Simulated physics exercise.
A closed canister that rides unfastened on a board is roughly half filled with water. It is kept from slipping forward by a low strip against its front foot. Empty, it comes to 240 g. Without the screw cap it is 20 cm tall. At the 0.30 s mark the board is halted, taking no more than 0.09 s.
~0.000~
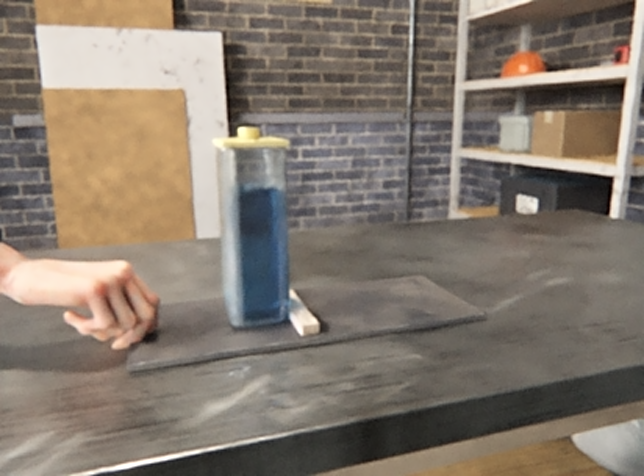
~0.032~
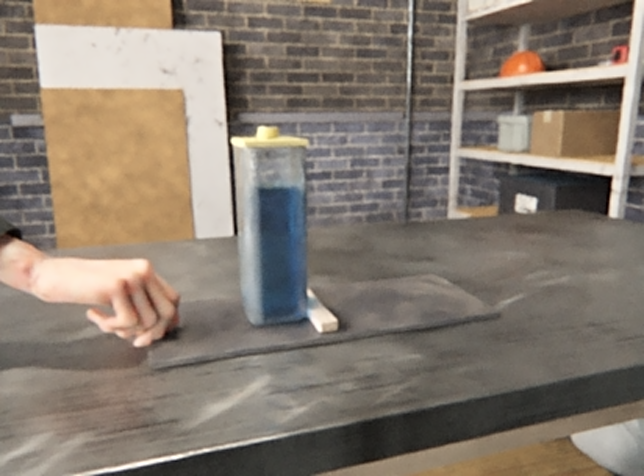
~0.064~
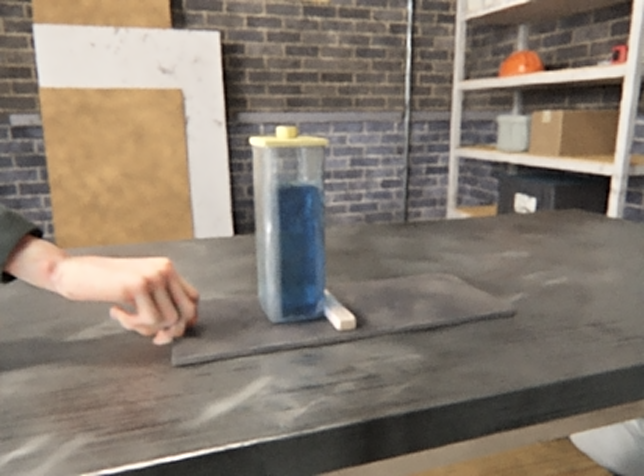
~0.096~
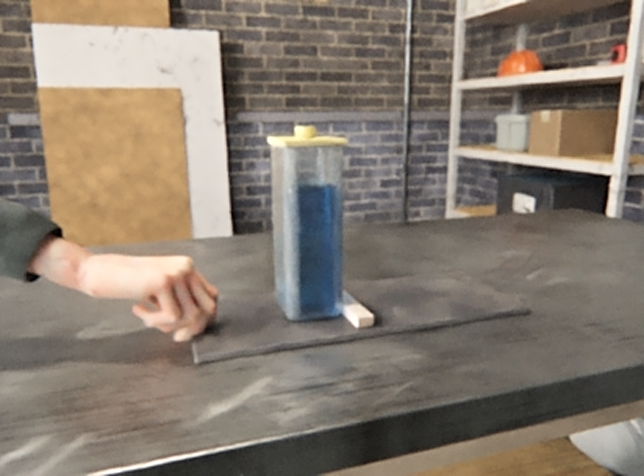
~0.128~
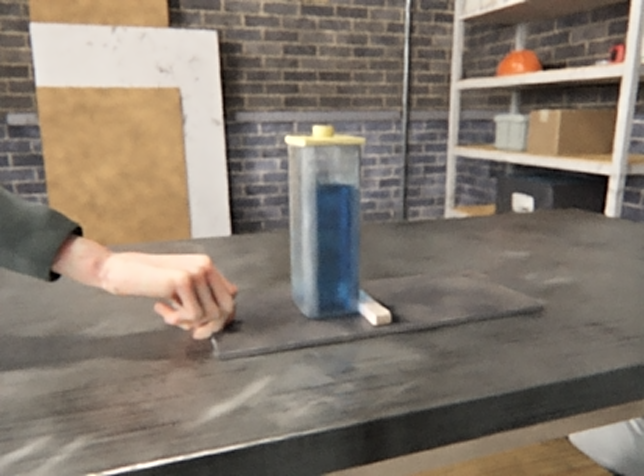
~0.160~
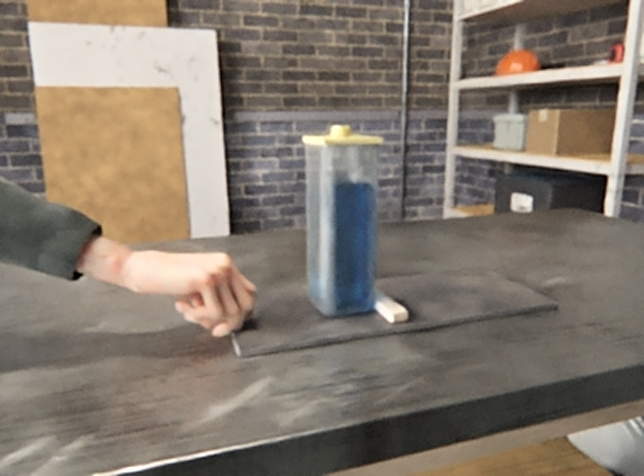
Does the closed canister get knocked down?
Yes - I expect it will tip.
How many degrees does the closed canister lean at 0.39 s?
I'd say it sits near 8 degrees off vertical.
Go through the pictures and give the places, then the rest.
It has moved 0.0 cm; in the closed canister the surface runs from (223, 189) to (278, 186), rim (279, 148), in the first frame.
It has moved 2.1 cm; in the closed canister the surface runs from (242, 188) to (296, 185), in the second frame.
It has moved 4.2 cm; in the closed canister the surface runs from (261, 186) to (313, 184), in the third frame.
It has moved 6.3 cm; in the closed canister the surface runs from (279, 186) to (330, 183), in the fourth frame.
It has moved 8.4 cm; in the closed canister the surface runs from (297, 186) to (347, 183), in the fifth frame.
It has moved 10.6 cm; in the closed canister the surface runs from (314, 184) to (363, 182), in the sixth frame.
Then, 0.39 s in, the board moves at 0.00 m/s; the closed canister leans 8°.
Then, 0.51 s in, the closed canister leans 25°.
Then, 0.67 s in, the closed canister leans 57°.
Then, 0.89 s in, the closed canister lies on its side.
Finally, the closed canister lies on its side.
